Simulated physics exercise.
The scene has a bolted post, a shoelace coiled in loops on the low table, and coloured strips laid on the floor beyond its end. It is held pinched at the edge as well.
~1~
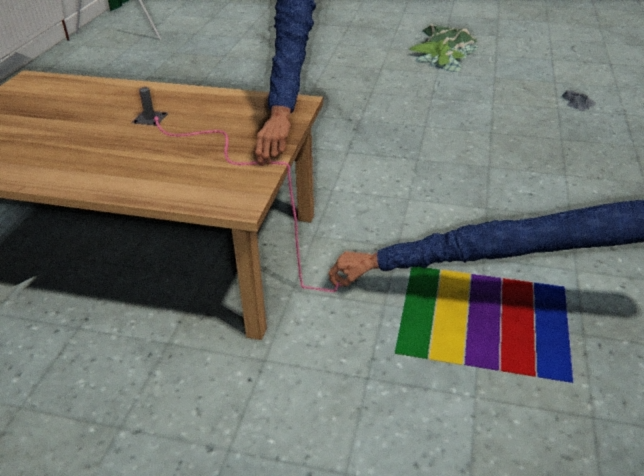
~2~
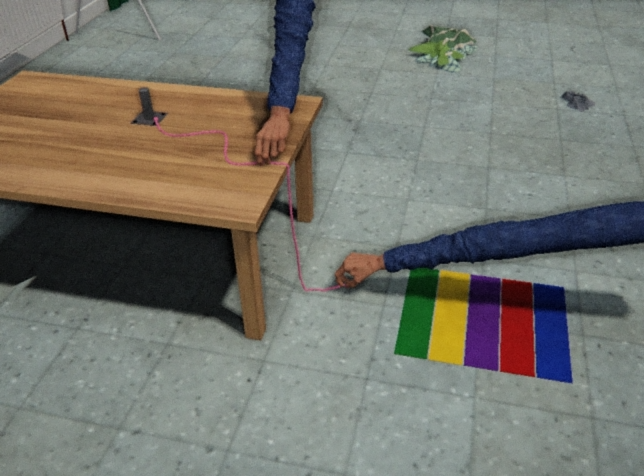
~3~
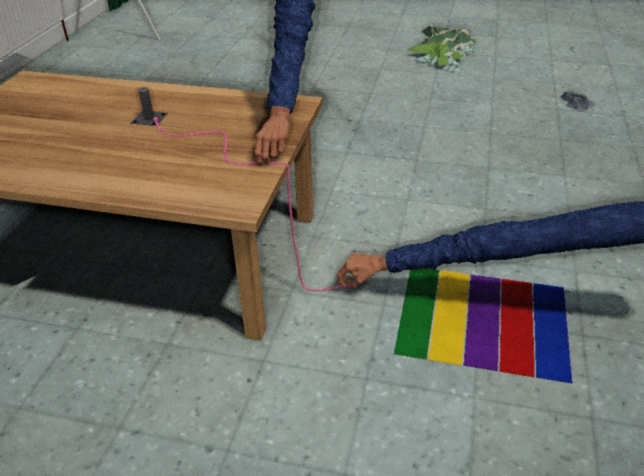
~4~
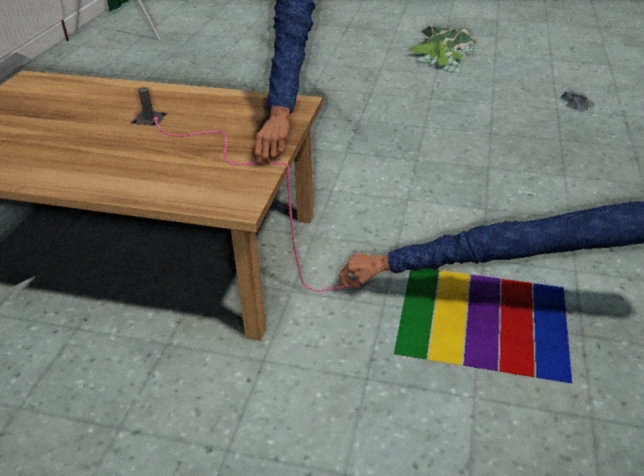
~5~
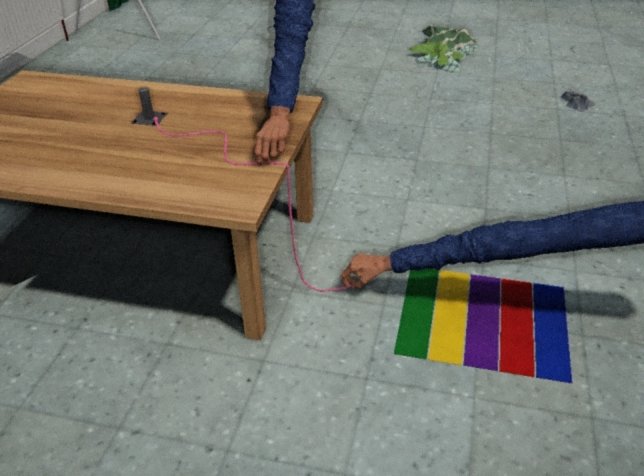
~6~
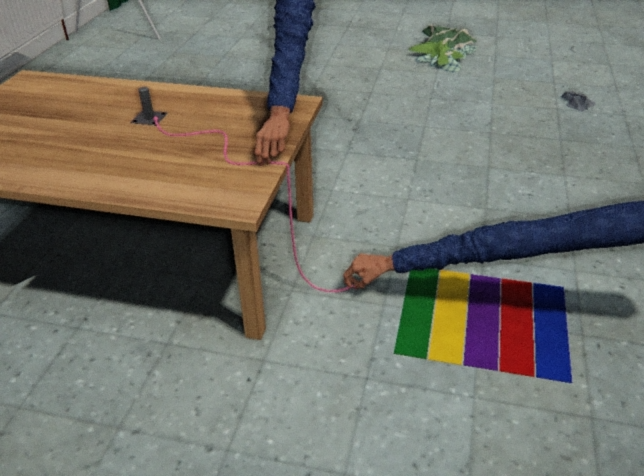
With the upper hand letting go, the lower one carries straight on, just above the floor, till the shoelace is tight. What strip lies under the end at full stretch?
The purple one.
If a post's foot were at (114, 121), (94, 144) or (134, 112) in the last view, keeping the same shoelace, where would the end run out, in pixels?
In that order: (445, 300), (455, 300) and (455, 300).
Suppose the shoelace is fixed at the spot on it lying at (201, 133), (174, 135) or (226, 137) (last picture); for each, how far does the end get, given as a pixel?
Near (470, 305), (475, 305) and (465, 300).
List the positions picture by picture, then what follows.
The first picture shows end (338, 283); green (414, 338); yellow (448, 344); purple (483, 349); red (518, 355); blue (554, 361).
The second picture shows end (344, 285); shoelace through (163, 132) (220, 132) (232, 163) (288, 175) (293, 231) (301, 278).
The third picture shows end (346, 285).
The fourth picture shows end (348, 285); shoelace through (163, 132) (220, 132) (232, 163) (288, 175) (293, 231) (302, 279).
The fifth picture shows end (351, 286).
The sixth picture shows end (353, 286); shoelace through (163, 131) (220, 132) (232, 163) (288, 174) (292, 231) (304, 277).
Early on, end near (421, 296); over green.
Midway, end near (462, 302); over yellow.
At the end of the slack, end near (488, 305); over purple. It halts on the purple strip.
